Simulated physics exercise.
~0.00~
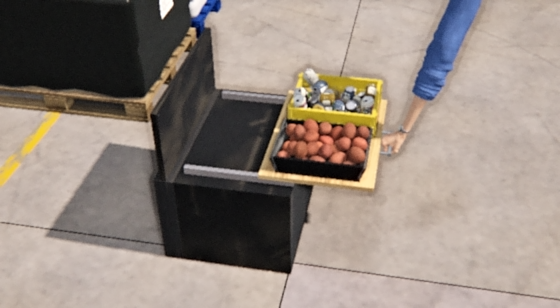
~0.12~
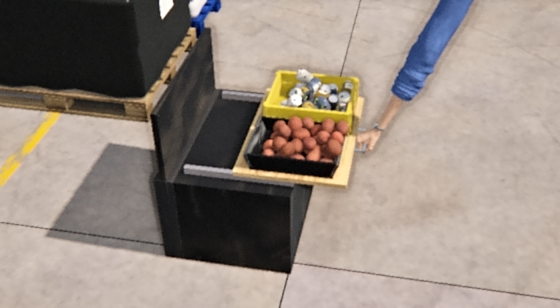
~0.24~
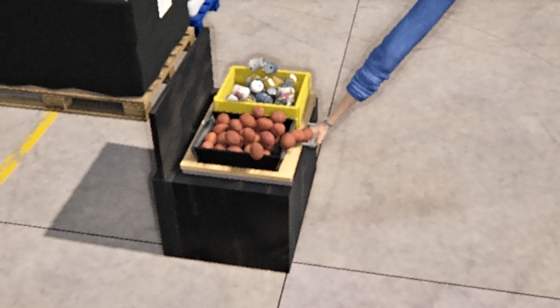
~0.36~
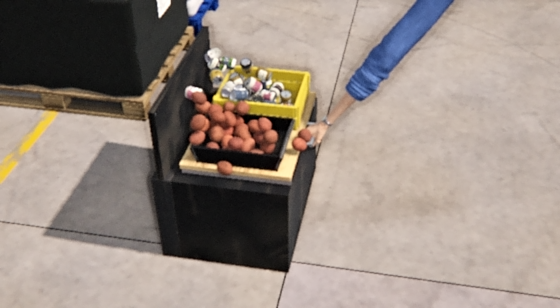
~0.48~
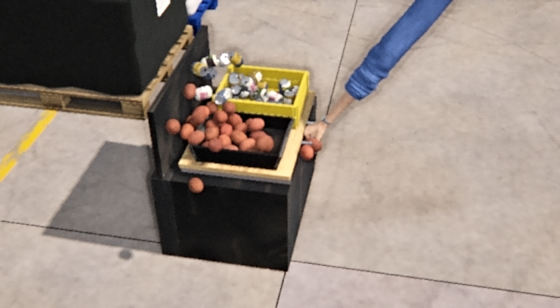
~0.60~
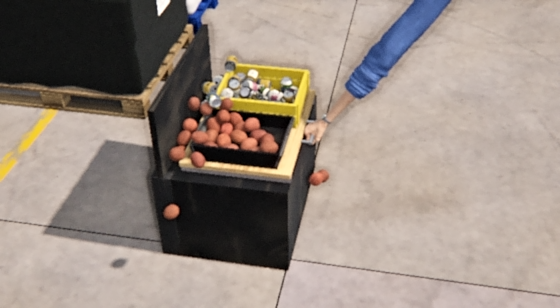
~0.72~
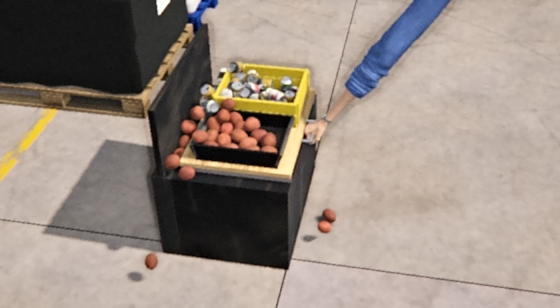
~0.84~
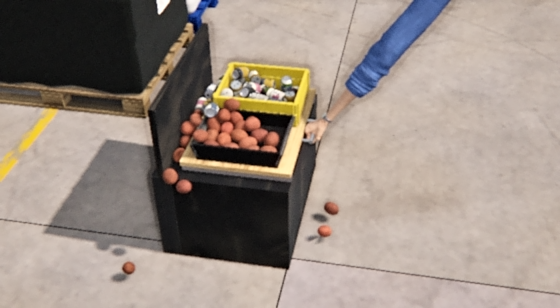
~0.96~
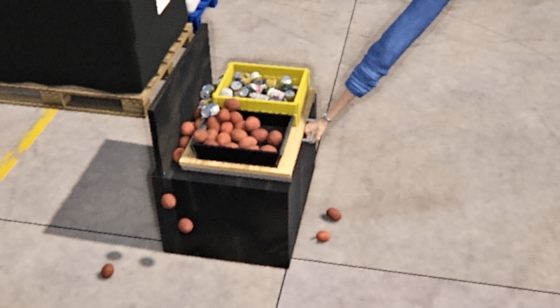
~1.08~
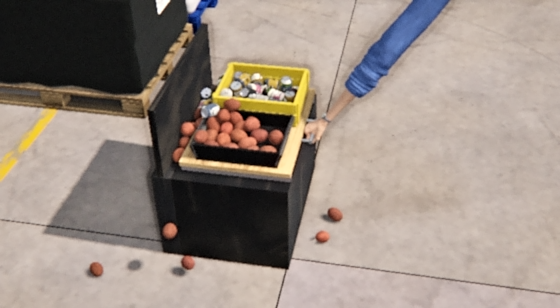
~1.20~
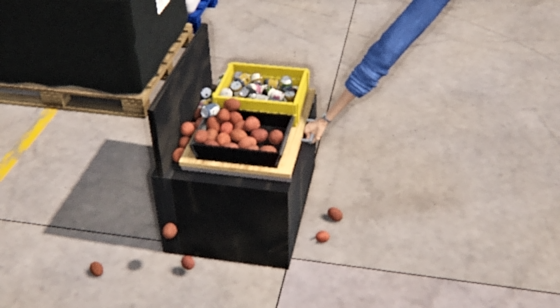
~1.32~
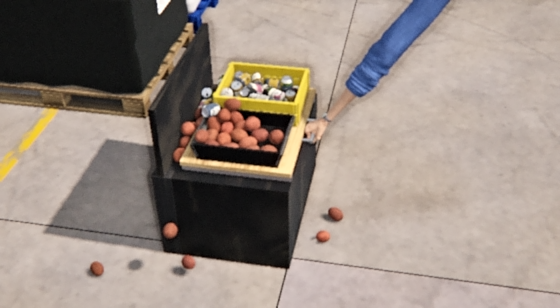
Red potatoes spilling from a black box onto the floor as a blue-sleeved arm shoves a drawer shelf shut, most staying aboard.
